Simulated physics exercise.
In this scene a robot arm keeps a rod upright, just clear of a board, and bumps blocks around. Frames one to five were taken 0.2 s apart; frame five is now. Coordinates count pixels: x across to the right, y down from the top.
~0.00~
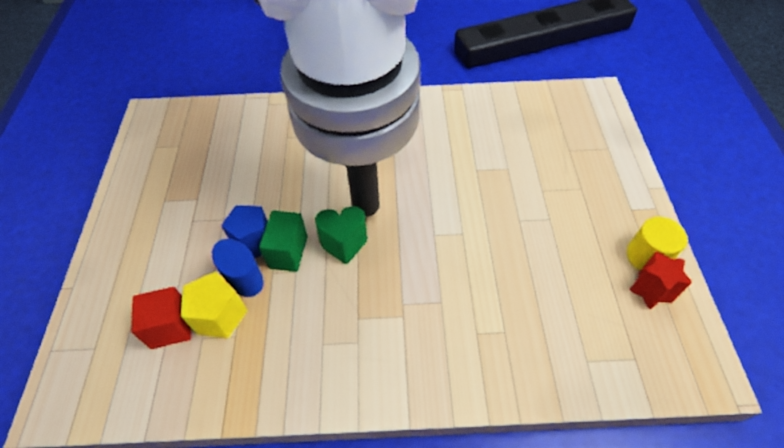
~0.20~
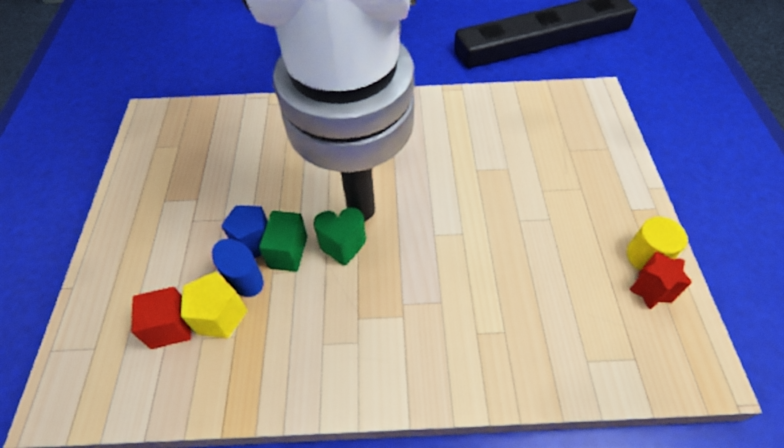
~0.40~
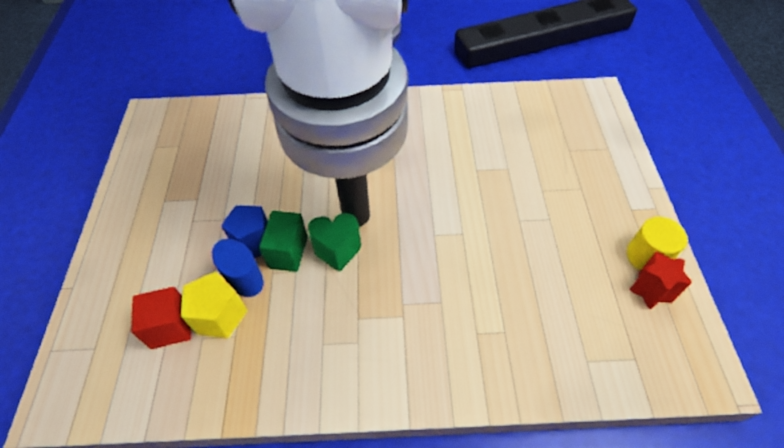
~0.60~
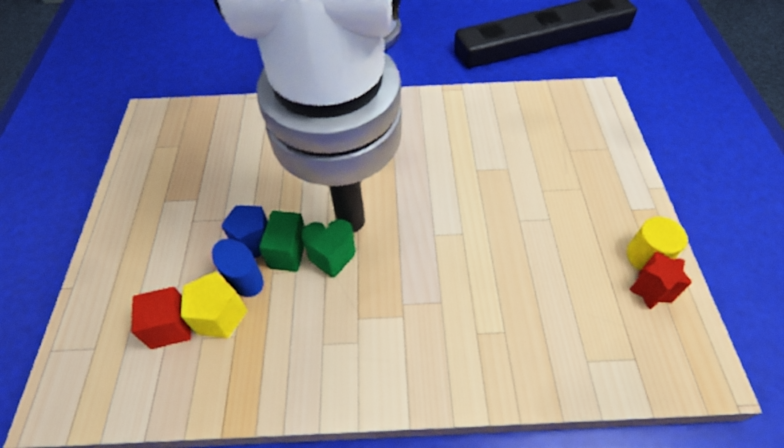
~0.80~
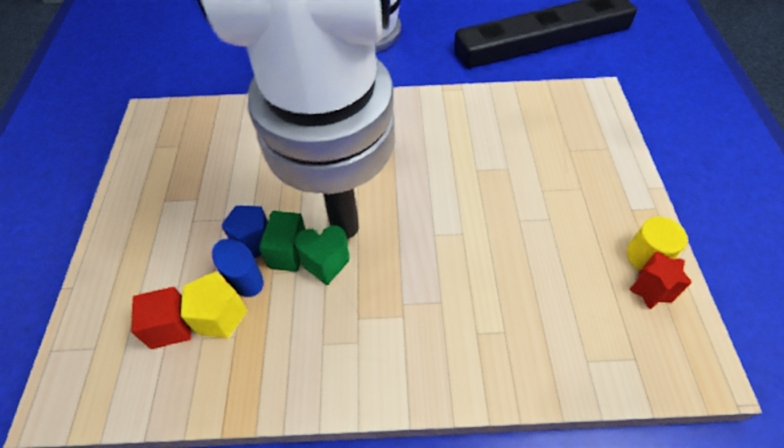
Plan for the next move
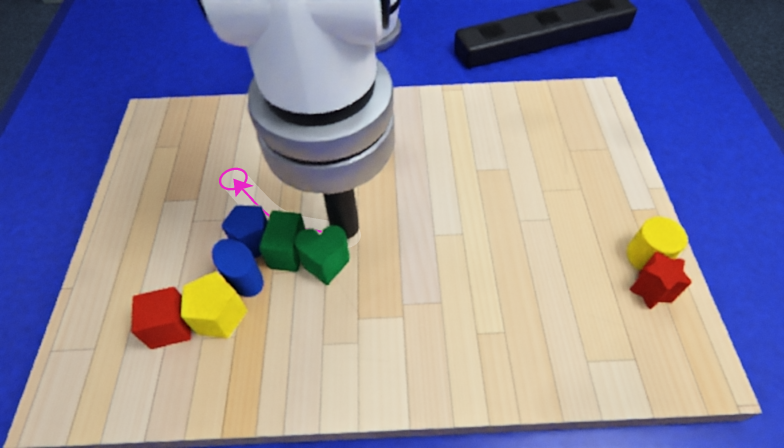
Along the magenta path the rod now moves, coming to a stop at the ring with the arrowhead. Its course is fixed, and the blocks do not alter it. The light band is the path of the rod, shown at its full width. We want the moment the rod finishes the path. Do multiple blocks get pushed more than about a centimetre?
Yes, it checks out.
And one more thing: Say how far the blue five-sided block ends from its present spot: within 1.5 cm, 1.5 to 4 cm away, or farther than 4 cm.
1.5-4 cm.
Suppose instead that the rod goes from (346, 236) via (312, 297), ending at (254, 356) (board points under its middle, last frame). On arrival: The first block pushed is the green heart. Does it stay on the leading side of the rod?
It is driven along in front.
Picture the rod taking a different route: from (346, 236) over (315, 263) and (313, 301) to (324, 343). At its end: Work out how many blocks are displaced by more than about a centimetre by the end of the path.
The number is one.
The line goes from (346, 236) via (298, 227) and (259, 207), ending at (233, 179).
What follows on the original path. One third of the way, rod at (294, 219); blue oval block at (229, 259), turned 15° anticlockwise; blue five-sided block at (225, 224), turned 15° clockwise; green rectangle at (267, 231), turned 35° anticlockwise.
Two thirds of the way, rod at (256, 199); blue oval block at (229, 259), turned 15° anticlockwise; blue five-sided block at (218, 226), turned 25° clockwise; green rectangle at (264, 229), turned 60° anticlockwise.
At the end, rod at (230, 170); red square piece unmoved; blue oval block at (229, 259), turned 15° anticlockwise; blue five-sided block at (218, 226), turned 25° clockwise; green rectangle at (264, 229), turned 60° anticlockwise; green heart unmoved.
